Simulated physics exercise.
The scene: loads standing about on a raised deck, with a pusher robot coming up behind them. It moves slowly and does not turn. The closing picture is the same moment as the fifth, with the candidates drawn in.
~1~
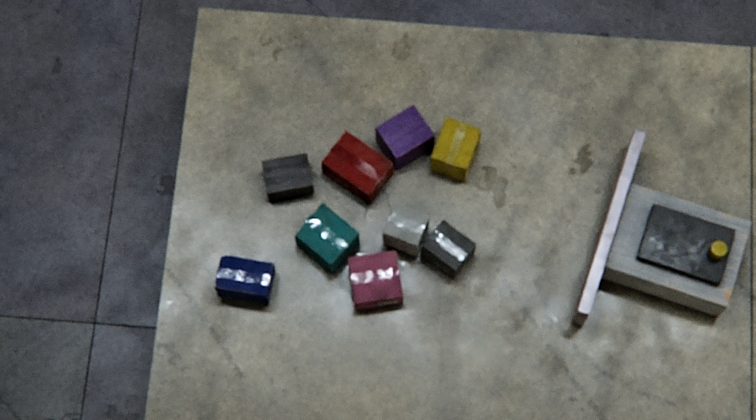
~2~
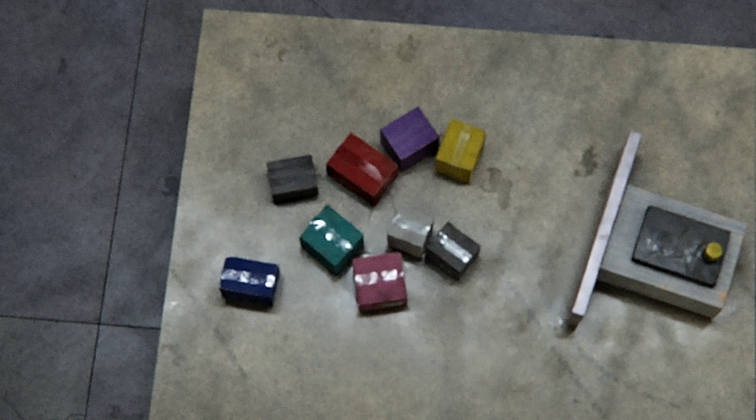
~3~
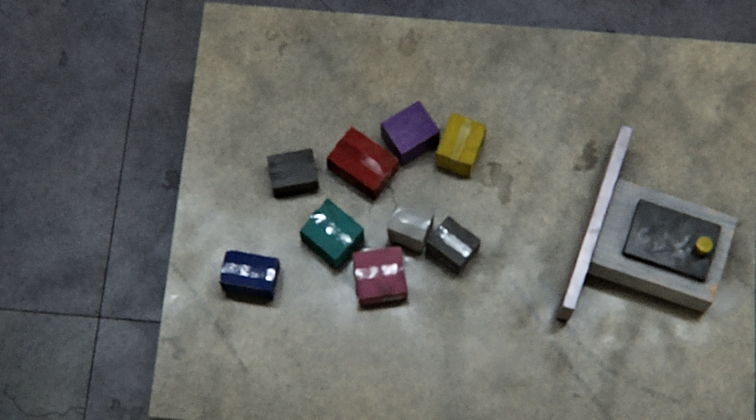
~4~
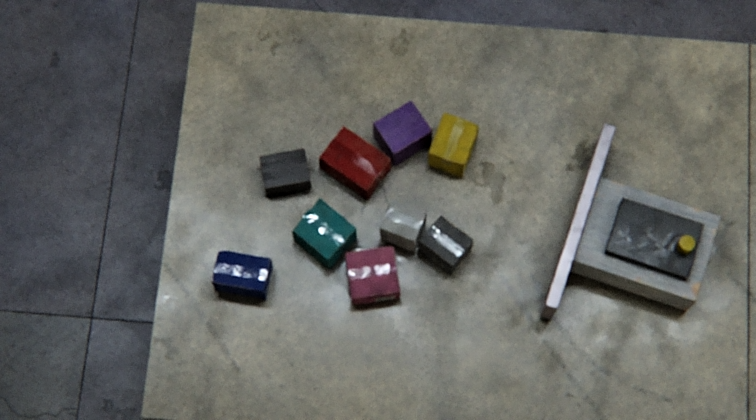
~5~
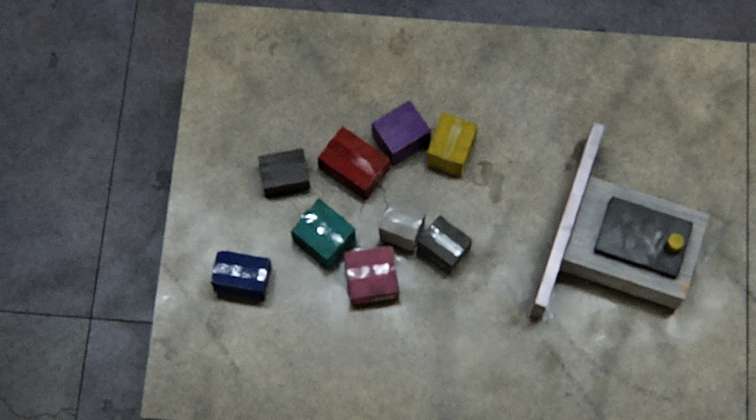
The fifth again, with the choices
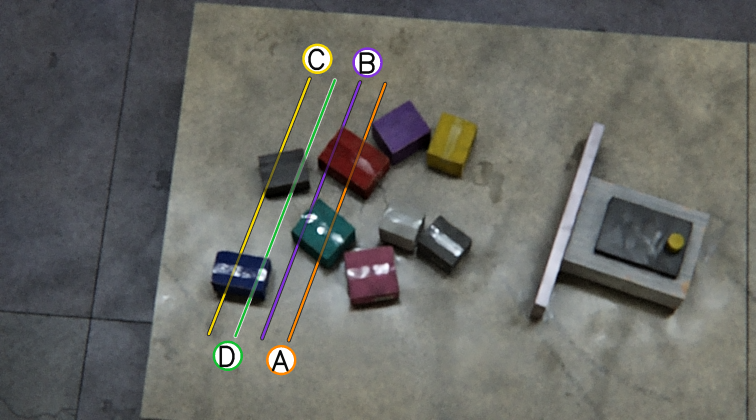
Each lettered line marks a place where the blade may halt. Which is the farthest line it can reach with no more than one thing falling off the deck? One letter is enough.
Stop at C.
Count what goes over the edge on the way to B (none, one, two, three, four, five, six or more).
By then, none.
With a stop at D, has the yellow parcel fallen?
No.
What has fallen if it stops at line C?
It is the blue box.
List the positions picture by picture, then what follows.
Yellow parcel (455, 150); purple crate (405, 138); blue box (245, 279), in the first picture.
Robot (675, 244); white parcel (410, 231), in the second picture.
Robot (666, 238); turquoise box (333, 234), in the third picture.
Robot (649, 236); black crate (286, 173), in the fourth picture.
Robot (637, 235); yellow parcel (452, 145); purple crate (401, 133); blue box (241, 274), in the fifth picture.
On the copy, A at (338, 208); B at (312, 206); C at (261, 202); D at (286, 204).
On C. First, robot (525, 226); grey box (419, 243); white parcel (384, 222).
Then, robot (412, 217); blue box (237, 273); turquoise box (259, 226).
Finally, robot (326, 211); blue box over the edge; turquoise box (177, 217); one fallen.
By contrast, A is within the limit but short; B is within the limit but short; D is within the limit but short.
